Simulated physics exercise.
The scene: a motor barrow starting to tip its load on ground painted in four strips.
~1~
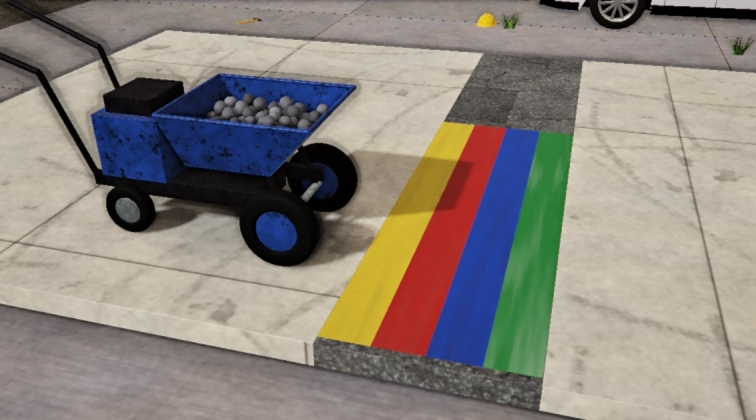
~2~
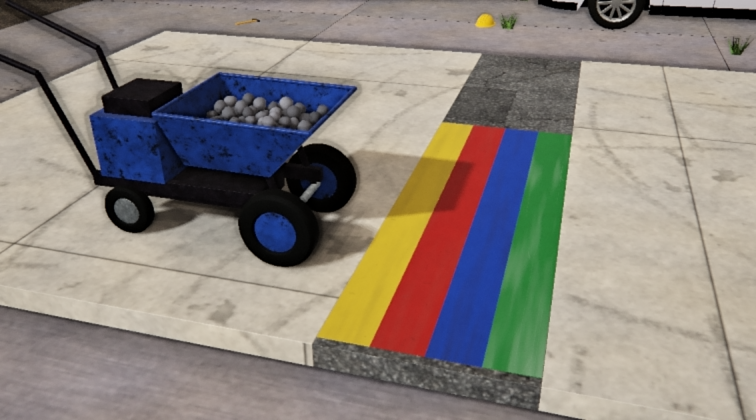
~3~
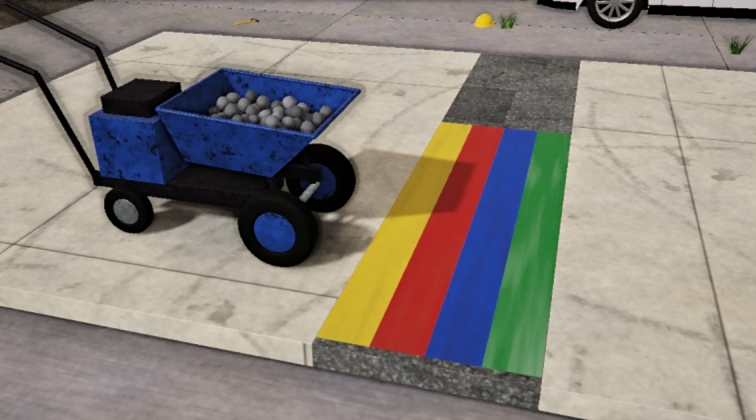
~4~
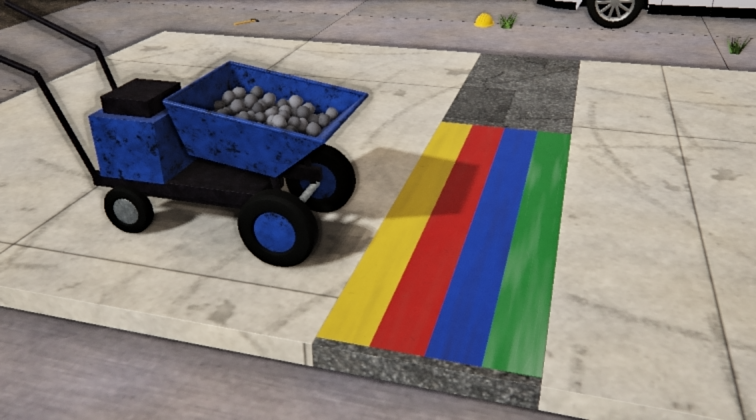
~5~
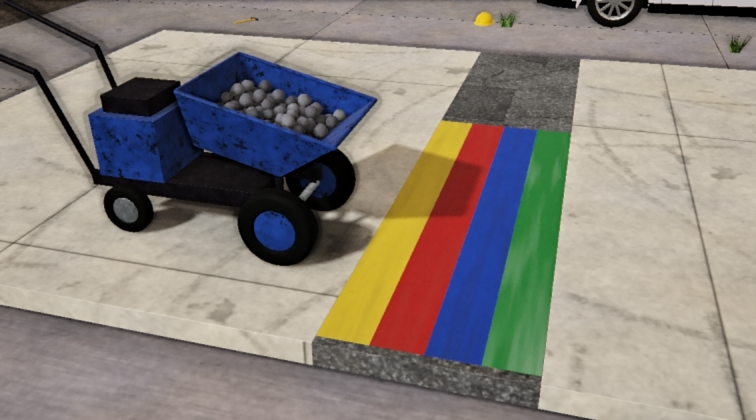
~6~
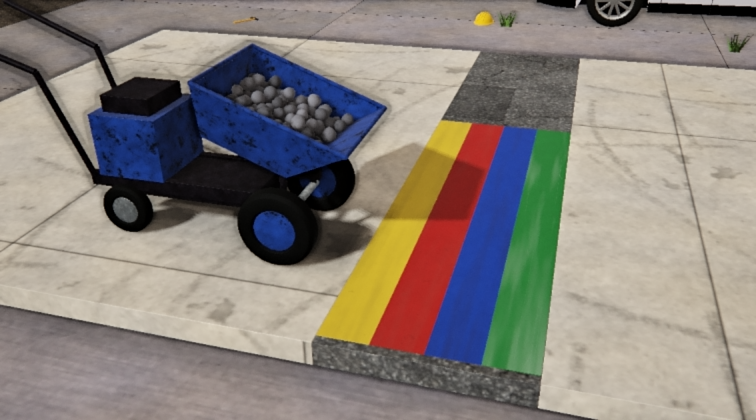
The clip opens on a blue motor barrow loaded with round grey cobbles, its skip level, standing left of four painted strips of yellow, red, blue and green. The skip tilts slightly toward the right, then more steeply, its back end rising and its lip lowering while the wheels stay in place.
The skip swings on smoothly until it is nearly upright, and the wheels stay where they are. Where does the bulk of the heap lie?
Most lies over the red band.
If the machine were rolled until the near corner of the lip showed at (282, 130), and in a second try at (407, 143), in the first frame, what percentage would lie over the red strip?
Roughly 40 per cent, and 0 per cent.
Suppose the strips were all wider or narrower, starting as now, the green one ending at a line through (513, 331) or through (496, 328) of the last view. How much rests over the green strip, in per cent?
Roughly 10 per cent, and 20 per cent.
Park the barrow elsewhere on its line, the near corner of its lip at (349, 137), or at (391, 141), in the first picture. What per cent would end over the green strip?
About 20 and 40 per cent.
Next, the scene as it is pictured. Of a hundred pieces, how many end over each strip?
About: Yellow strip 10, red strip 45, blue strip 25, green strip 5 per cent.
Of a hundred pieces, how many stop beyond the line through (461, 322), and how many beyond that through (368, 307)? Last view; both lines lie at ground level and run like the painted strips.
In turn 20 and 90 in a hundred.
Soon, skip tipped steeply; all in the skip.
A while on, skip tipped right over; about two thirds in the skip; a stray few over the yellow strip; about a third over the red strip; a stray few over the blue strip.
Towards the end, skip tipped right over; a small part in the skip; a small part over the yellow strip; about half over the red strip; about a quarter over the blue strip; a small part over the green strip; a stray few off the paint.
Finally, skip tipped right over; a small part in the skip; a small part over the yellow strip; about half over the red strip; about a quarter over the blue strip; a small part over the green strip; a stray few off the paint.
